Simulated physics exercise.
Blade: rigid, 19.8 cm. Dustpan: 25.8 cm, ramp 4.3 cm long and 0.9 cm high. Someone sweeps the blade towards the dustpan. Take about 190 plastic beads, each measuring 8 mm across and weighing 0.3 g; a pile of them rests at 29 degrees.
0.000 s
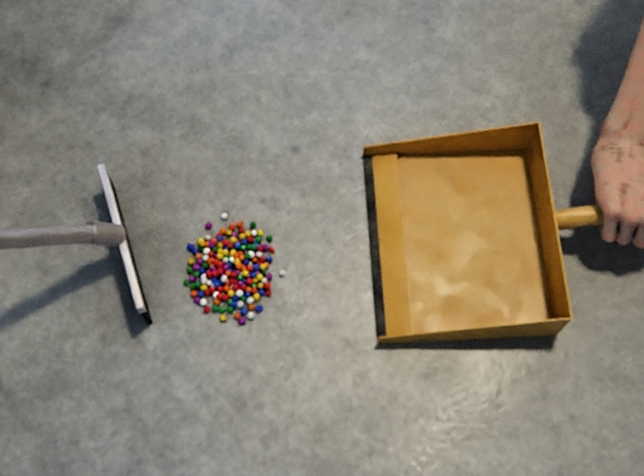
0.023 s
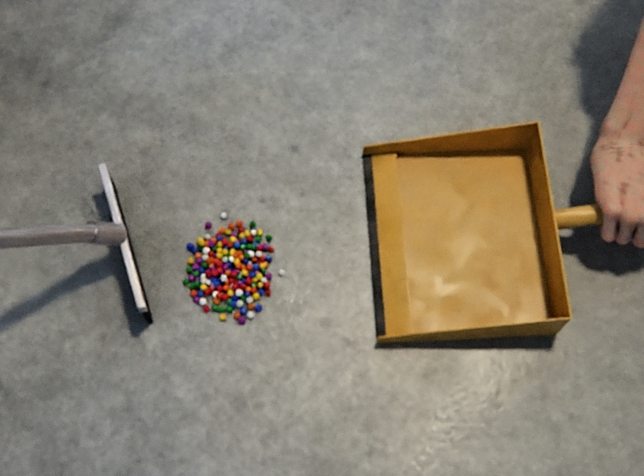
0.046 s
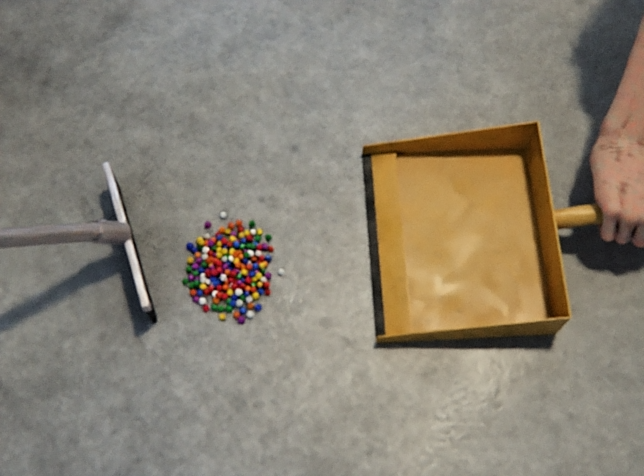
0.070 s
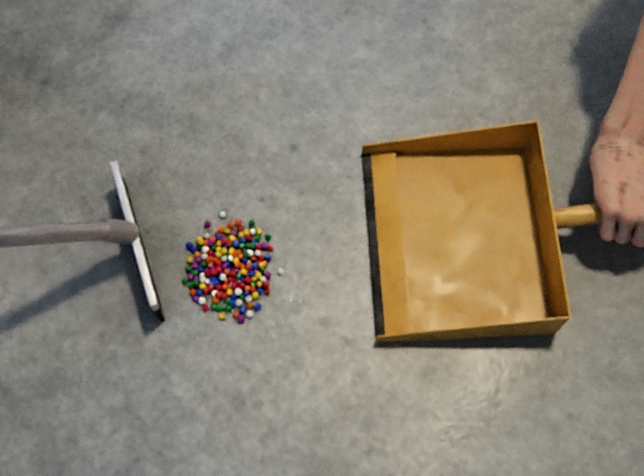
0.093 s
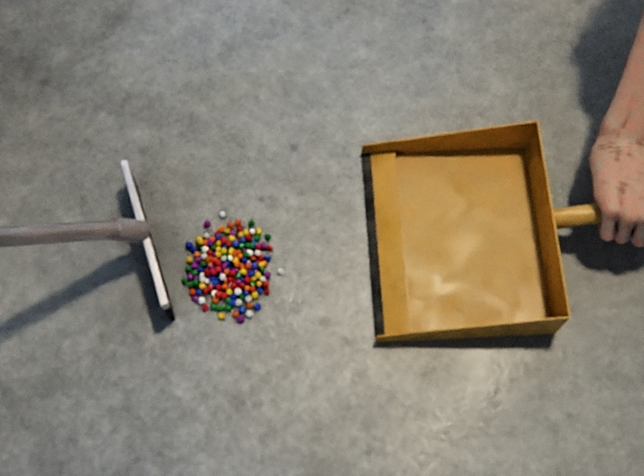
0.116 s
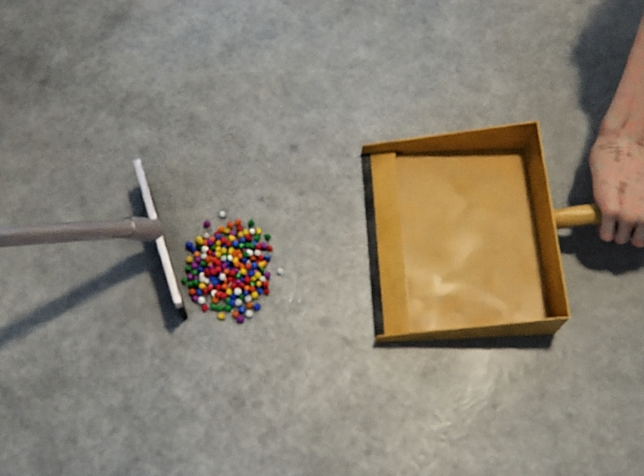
To begin with, a long-handled blade rests on a grey floor left of a pile of colourful beads, while a hand holds a yellow-brown dustpan at right. The blade then slides a short way right, closing most of the gap to the beads, while the pile and dustpan stay still.
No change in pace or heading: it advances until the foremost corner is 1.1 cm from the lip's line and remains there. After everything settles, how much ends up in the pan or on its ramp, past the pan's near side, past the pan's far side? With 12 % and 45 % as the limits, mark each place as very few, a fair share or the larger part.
My call: Pan: A fair share; near side: Very few; far side: Very few.
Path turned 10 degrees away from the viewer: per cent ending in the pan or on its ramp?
Roughly 25 percent.
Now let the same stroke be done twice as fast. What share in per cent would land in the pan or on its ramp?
Some 45 %.
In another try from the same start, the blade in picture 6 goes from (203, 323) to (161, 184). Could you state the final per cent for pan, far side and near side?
Pan 30 % / far 10 % / near 10 %.
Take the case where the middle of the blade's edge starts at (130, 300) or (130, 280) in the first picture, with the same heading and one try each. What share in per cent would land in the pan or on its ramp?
Estimates: 15 percent and 25 percent.
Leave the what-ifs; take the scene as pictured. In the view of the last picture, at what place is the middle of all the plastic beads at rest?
(364, 233).
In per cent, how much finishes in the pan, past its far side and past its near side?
The pan ends at 30 per cent, the near side at 5 per cent and the far side at 10 per cent.
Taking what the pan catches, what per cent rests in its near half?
Roughly 50 in a hundred.
Then, at 0.28 s, middle of the blade 14 cm from the lip; 0 % over the lip, far side 0 %, near side 0 %.
After 0.39 s, middle of the blade 7 cm from the lip; 0 % over the lip, far side 0 %, near side 5 %.
Then, at 0.63 s, middle of the blade 4 cm from the lip; 35 % over the lip, far side 5 %, near side 5 %.
At rest (1.4 s), pan 30 %, near side 5 %, far side 10 %, in front of the lip or behind the blade 55 %.
